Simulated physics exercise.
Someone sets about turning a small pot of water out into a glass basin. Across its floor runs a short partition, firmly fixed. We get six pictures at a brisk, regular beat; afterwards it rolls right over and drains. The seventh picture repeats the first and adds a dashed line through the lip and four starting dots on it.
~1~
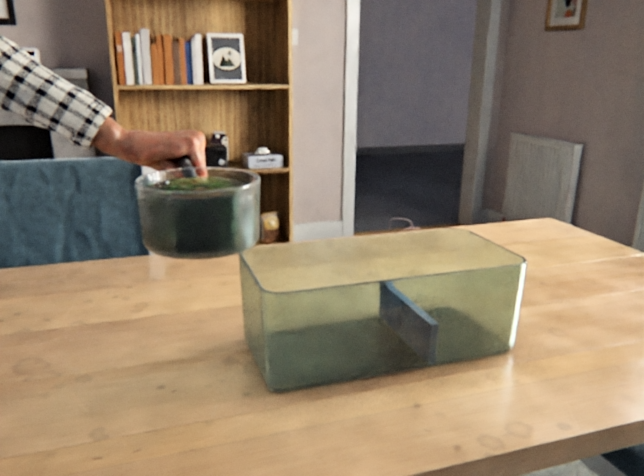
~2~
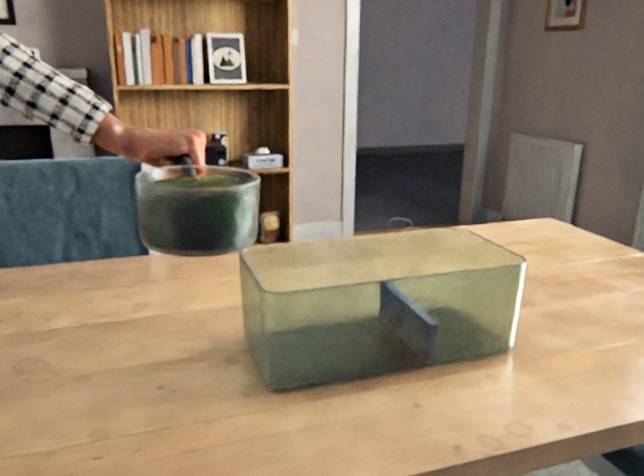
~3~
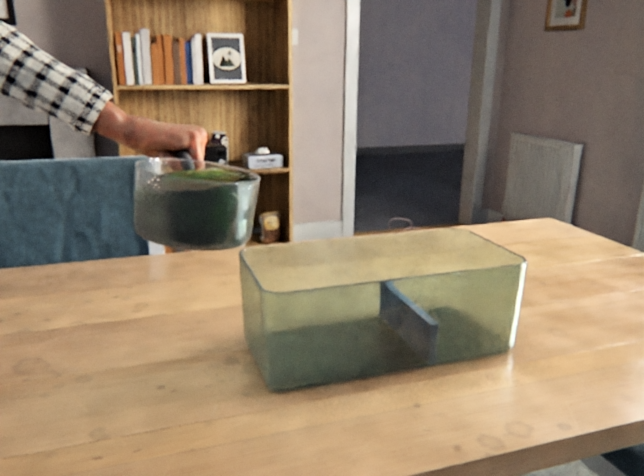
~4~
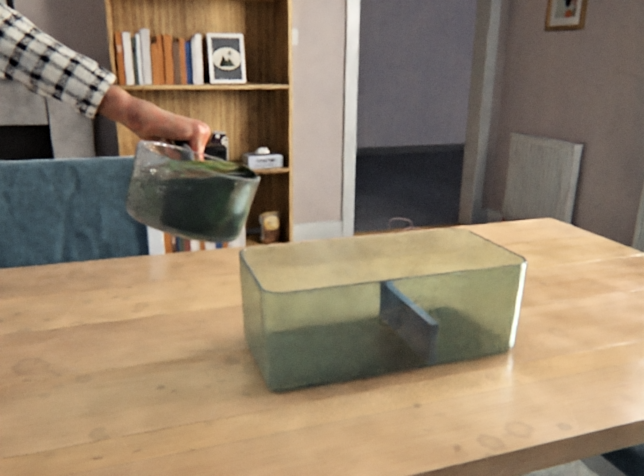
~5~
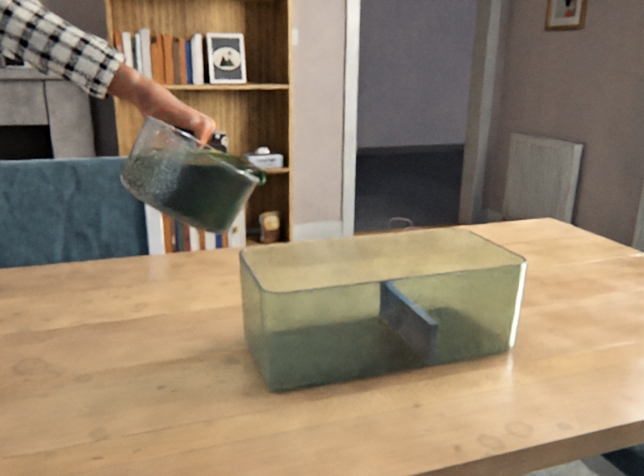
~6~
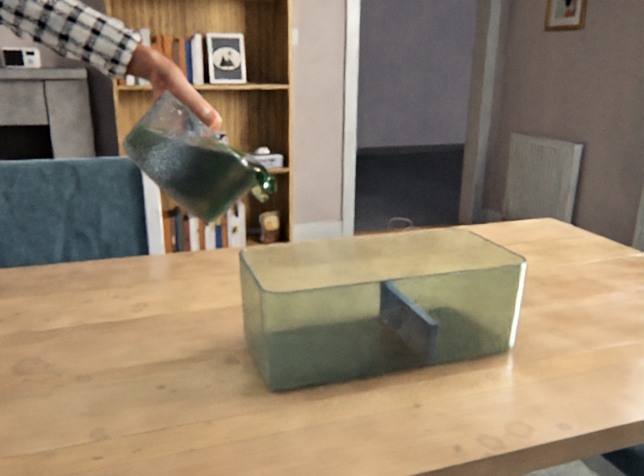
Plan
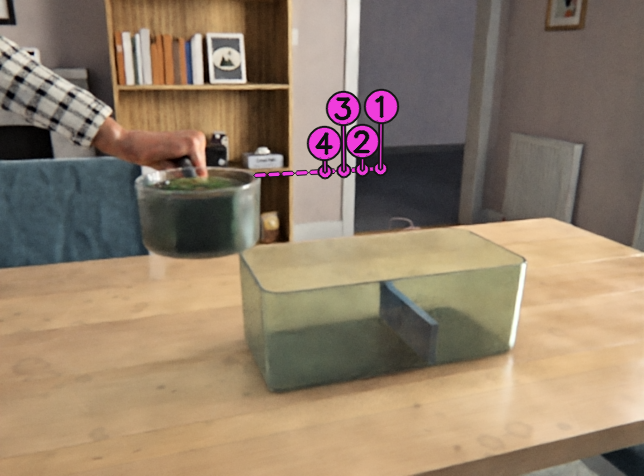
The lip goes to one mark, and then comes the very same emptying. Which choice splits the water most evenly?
Choose 4.
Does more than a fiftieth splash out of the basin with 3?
Yes.
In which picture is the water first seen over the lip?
In picture 4.
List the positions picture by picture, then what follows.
Upright, lip at (256, 175); basin from (265, 390) to (510, 347); top of the wall at (407, 300); nothing has left yet, in the first picture.
Tipped about 2°, lip at (256, 175); nothing has left yet, in the second picture.
Tipped about 8°, lip at (256, 175); nothing has left yet, in the third picture.
Tipped about 18°, lip at (256, 175); water is over the lip, down to (256, 175), in the fourth picture.
Tipped about 31°, lip at (256, 175); water is over the lip, down to (260, 179), in the fifth picture.
Tipped about 46°, lip at (256, 175); water is over the lip, down to (260, 196), in the sixth picture.
In magenta, 1 at (380, 168); 2 at (362, 169); 3 at (343, 170); 4 at (325, 171).
For spot 1, about 31 % ends left of the wall and 64 % right of it; 5 % is lost outside.
For spot 2, about 23 % ends left of the wall and 63 % right of it; 14 % is lost outside.
For spot 3, about 28 % ends left of the wall and 62 % right of it; 10 % is lost outside.
For spot 4, about 44 % ends left of the wall and 50 % right of it; 6 % is lost outside.
